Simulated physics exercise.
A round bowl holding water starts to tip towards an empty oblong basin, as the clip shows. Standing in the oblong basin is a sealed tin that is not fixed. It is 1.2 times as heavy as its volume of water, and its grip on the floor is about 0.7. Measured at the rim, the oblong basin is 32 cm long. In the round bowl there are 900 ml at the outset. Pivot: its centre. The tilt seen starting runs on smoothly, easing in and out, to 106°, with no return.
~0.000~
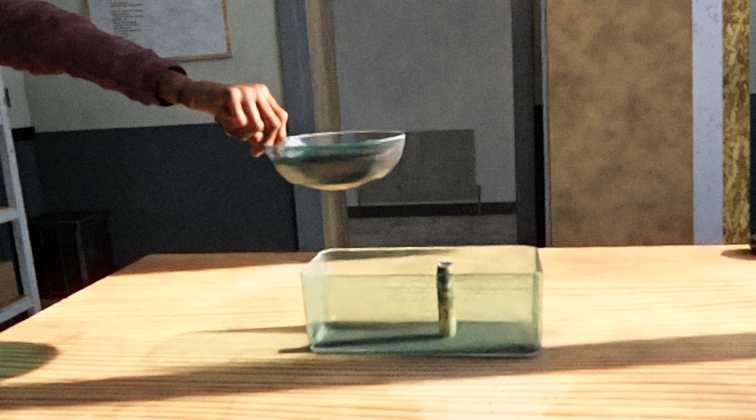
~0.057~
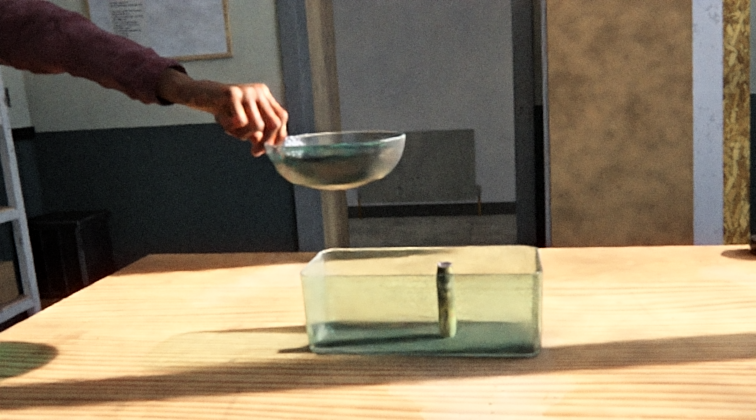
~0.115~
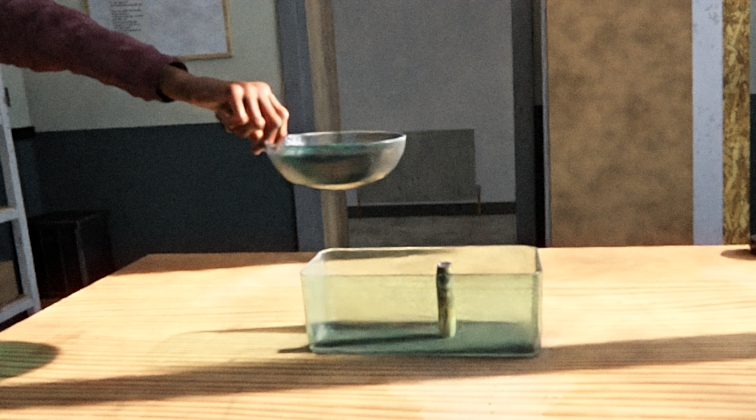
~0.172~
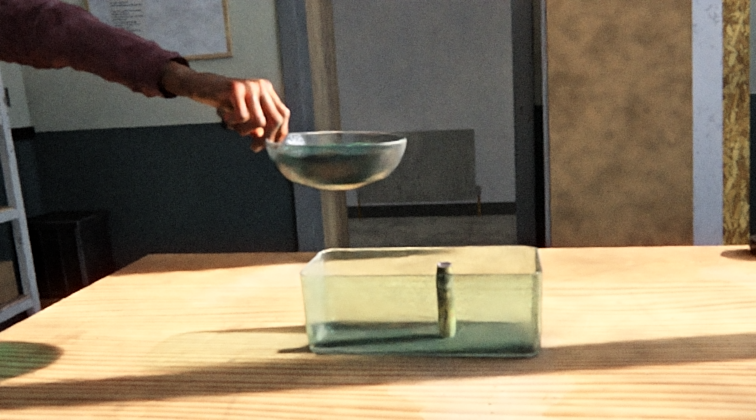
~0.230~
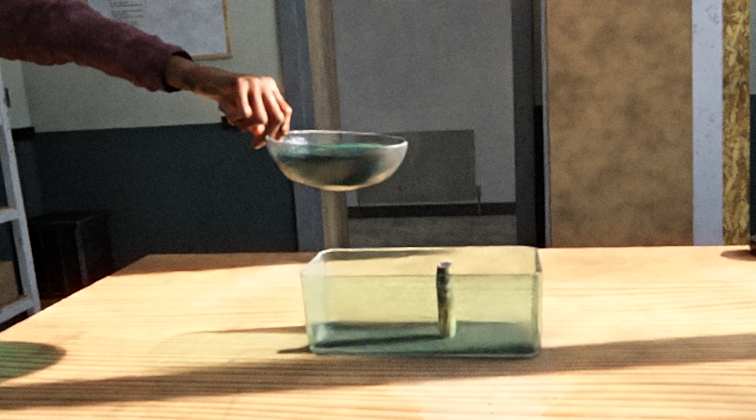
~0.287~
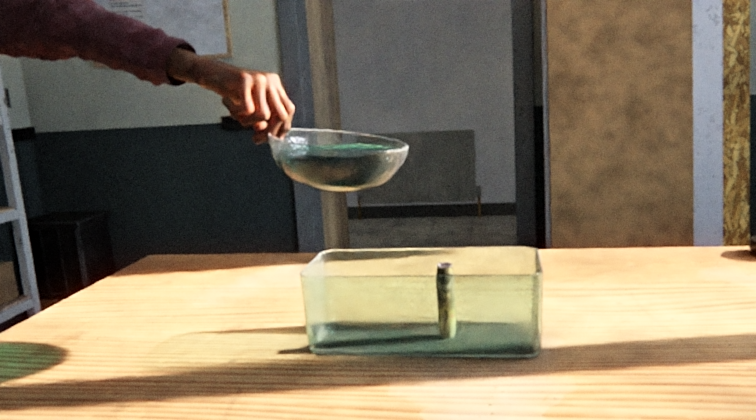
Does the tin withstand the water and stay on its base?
Yes, it is still on its base.
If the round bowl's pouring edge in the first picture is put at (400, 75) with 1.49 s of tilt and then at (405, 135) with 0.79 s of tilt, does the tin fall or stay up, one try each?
Trial 1 - tin stays standing; trial 2 - tin tips.
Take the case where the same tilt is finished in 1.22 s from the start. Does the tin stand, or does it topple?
So the tin will hold steady.
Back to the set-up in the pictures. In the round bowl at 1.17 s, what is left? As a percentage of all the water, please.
Near 0 in a hundred.
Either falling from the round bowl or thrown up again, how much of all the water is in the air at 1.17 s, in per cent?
Roughly 3 per cent.
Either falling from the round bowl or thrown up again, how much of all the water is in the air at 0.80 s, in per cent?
I'd put it at about 36 percent.
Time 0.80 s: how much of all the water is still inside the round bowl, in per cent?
36 %.
By 0.80 s the tilt is 59° and 35 per cent is still to pour; the tin stands where it began.
By 1.17 s the tilt is 95° and 0 per cent is still to pour; the tin stands where it began.
By 1.56 s the tilt is 106° and 0 per cent is still to pour; the tin stands where it began.
By 1.99 s the tilt is 106° and 0 per cent is still to pour; the tin stands where it began.
At rest the tin stands where it began.
